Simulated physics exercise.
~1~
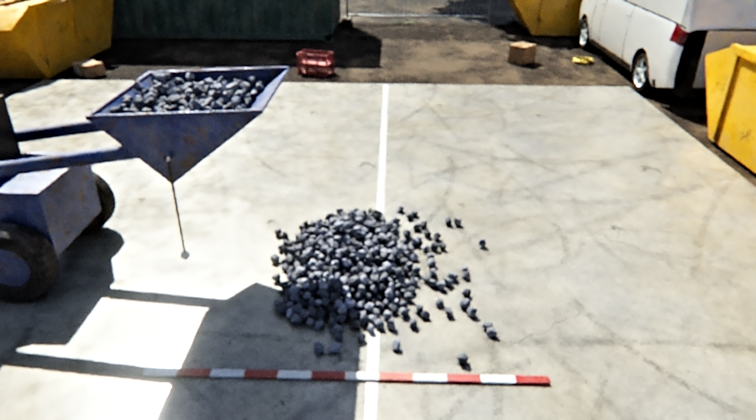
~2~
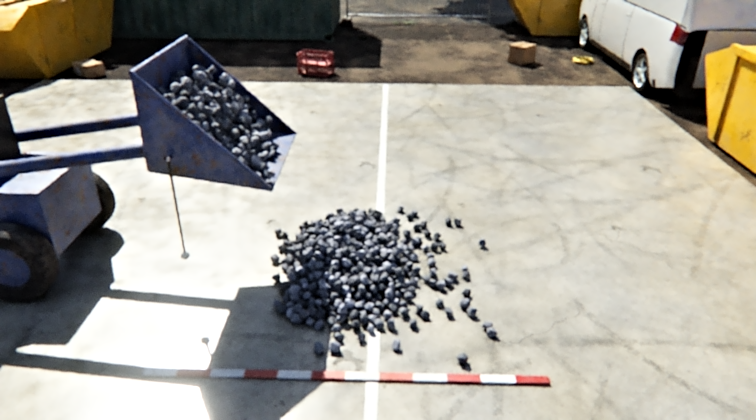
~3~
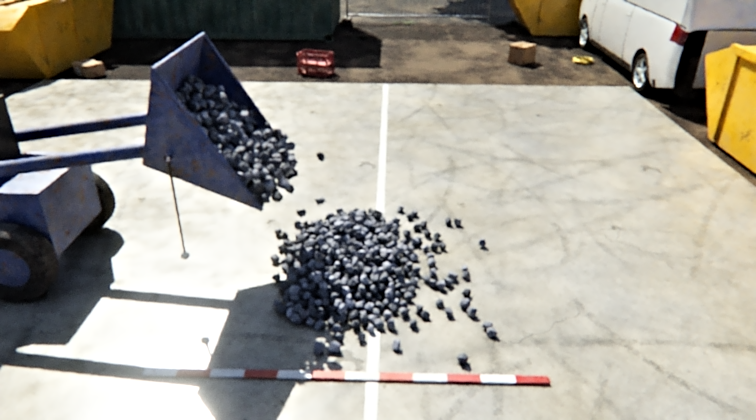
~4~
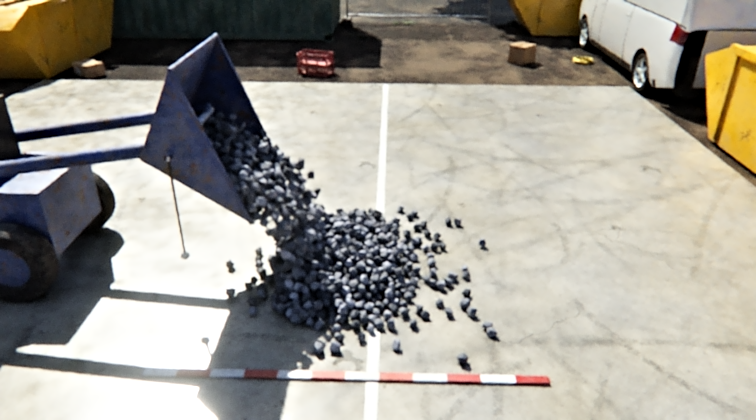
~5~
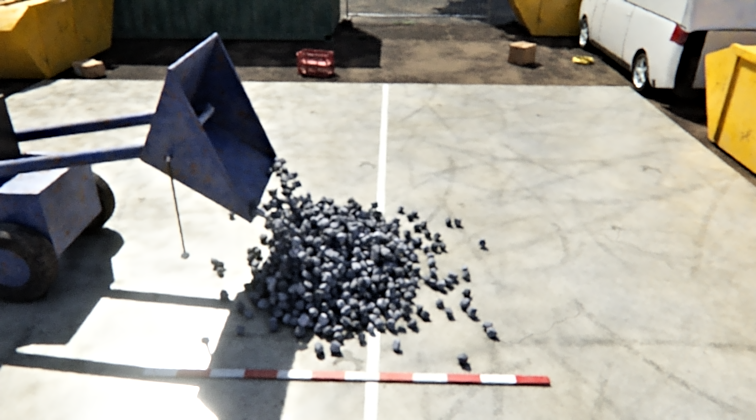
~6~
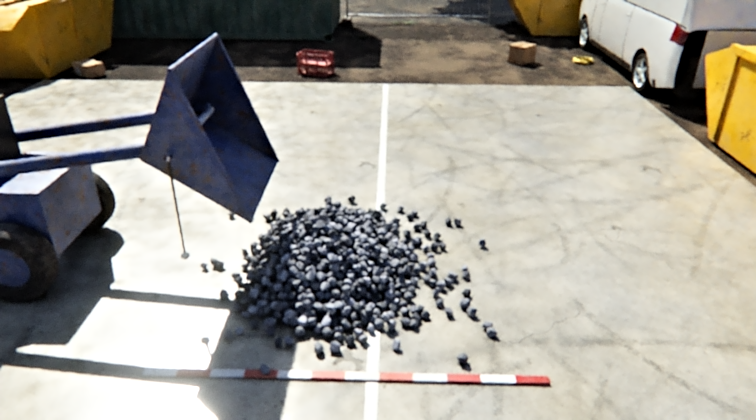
A loader tips its blue bucket and pours dark stones onto the pile, emptying it.
